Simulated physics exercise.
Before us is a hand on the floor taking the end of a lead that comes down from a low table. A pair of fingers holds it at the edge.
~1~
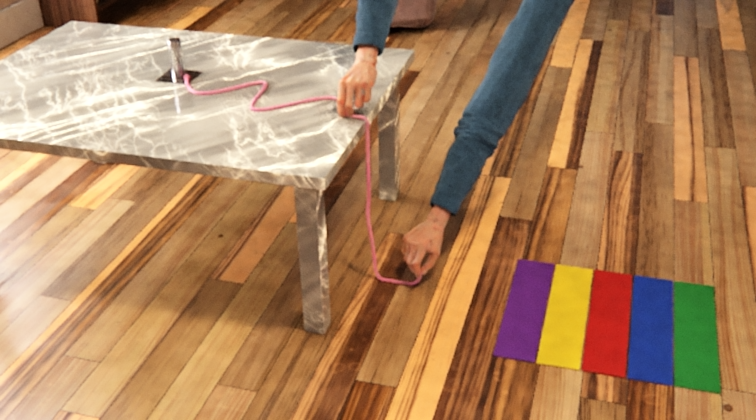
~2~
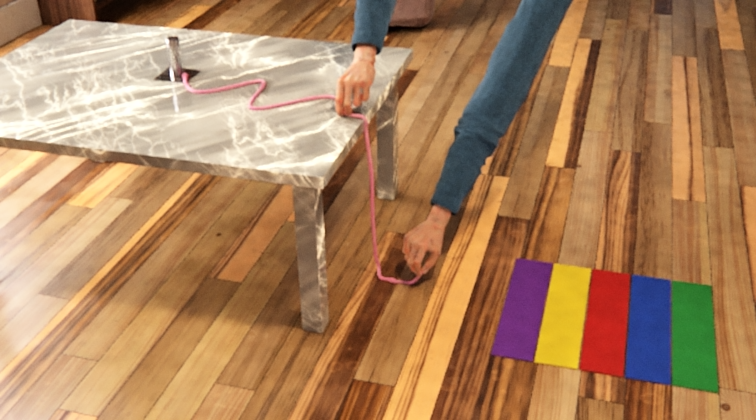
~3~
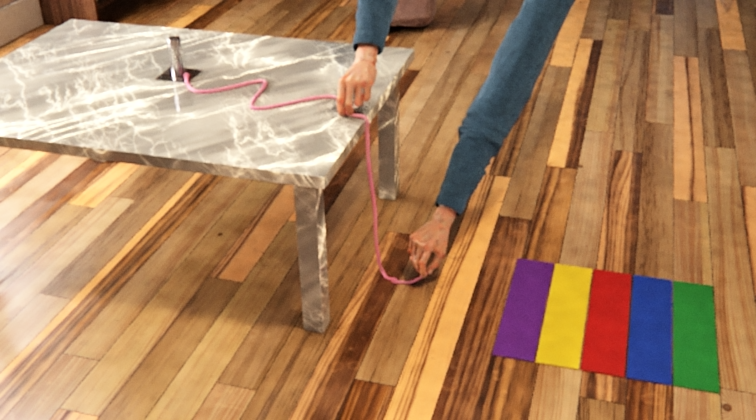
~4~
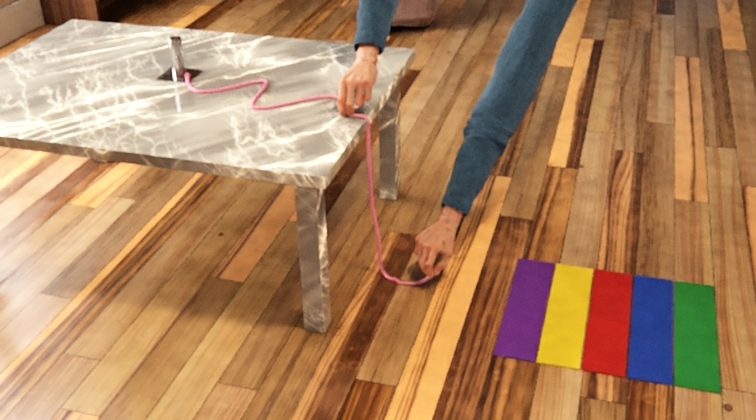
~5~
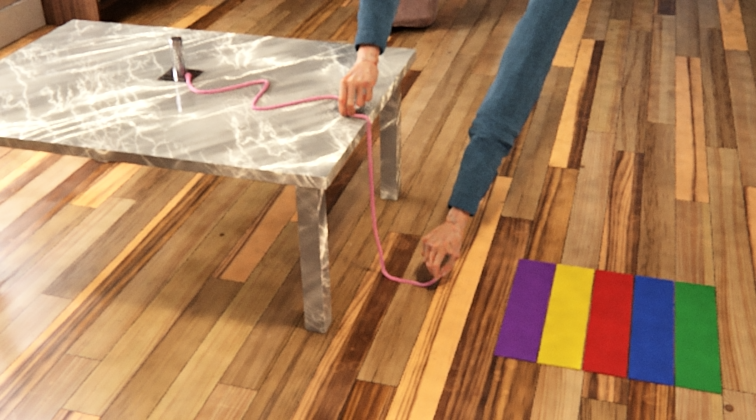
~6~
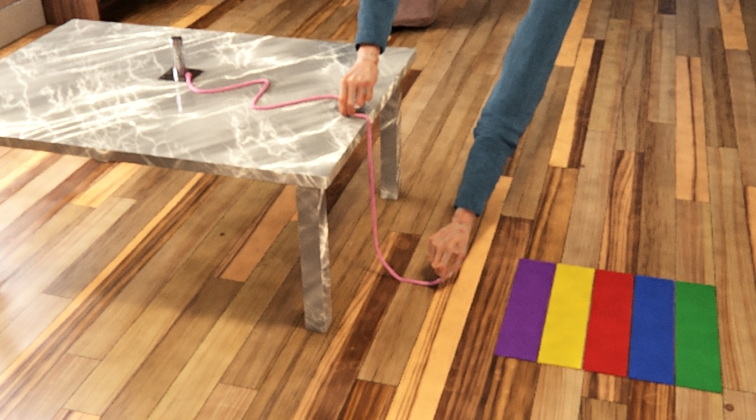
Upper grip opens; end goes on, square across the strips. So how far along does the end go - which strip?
Along to the green strip.
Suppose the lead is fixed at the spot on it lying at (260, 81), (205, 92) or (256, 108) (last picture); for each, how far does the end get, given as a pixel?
The places are (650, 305), (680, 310) and (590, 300).
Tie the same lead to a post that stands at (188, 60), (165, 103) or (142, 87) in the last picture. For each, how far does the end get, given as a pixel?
You'd find it around (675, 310), then (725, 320), and finally (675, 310).
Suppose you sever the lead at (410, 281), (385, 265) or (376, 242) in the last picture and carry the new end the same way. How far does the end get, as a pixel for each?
Well, that gives around (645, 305) the first time, (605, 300) the next and (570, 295) the last.
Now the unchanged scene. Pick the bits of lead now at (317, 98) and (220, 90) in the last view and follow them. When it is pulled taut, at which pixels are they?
(412, 126), then (247, 84).
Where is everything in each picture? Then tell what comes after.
End (420, 273); purple (518, 339); yellow (561, 346); red (605, 353); blue (651, 361); green (697, 368), in the first picture.
End (421, 272); lead through (193, 91) (263, 85) (284, 104) (343, 113) (372, 184) (376, 257), in the second picture.
End (426, 273), in the third picture.
End (433, 274); lead through (195, 91) (266, 85) (287, 104) (345, 113) (370, 183) (379, 256), in the fourth picture.
End (440, 275), in the fifth picture.
End (446, 276); lead through (196, 91) (267, 85) (288, 104) (346, 113) (372, 183) (380, 257), in the sixth picture.
Early on, end near (634, 304); over blue.
Midway, end near (676, 310); over blue.
At the end of the slack, end near (700, 314); over green. Over green.
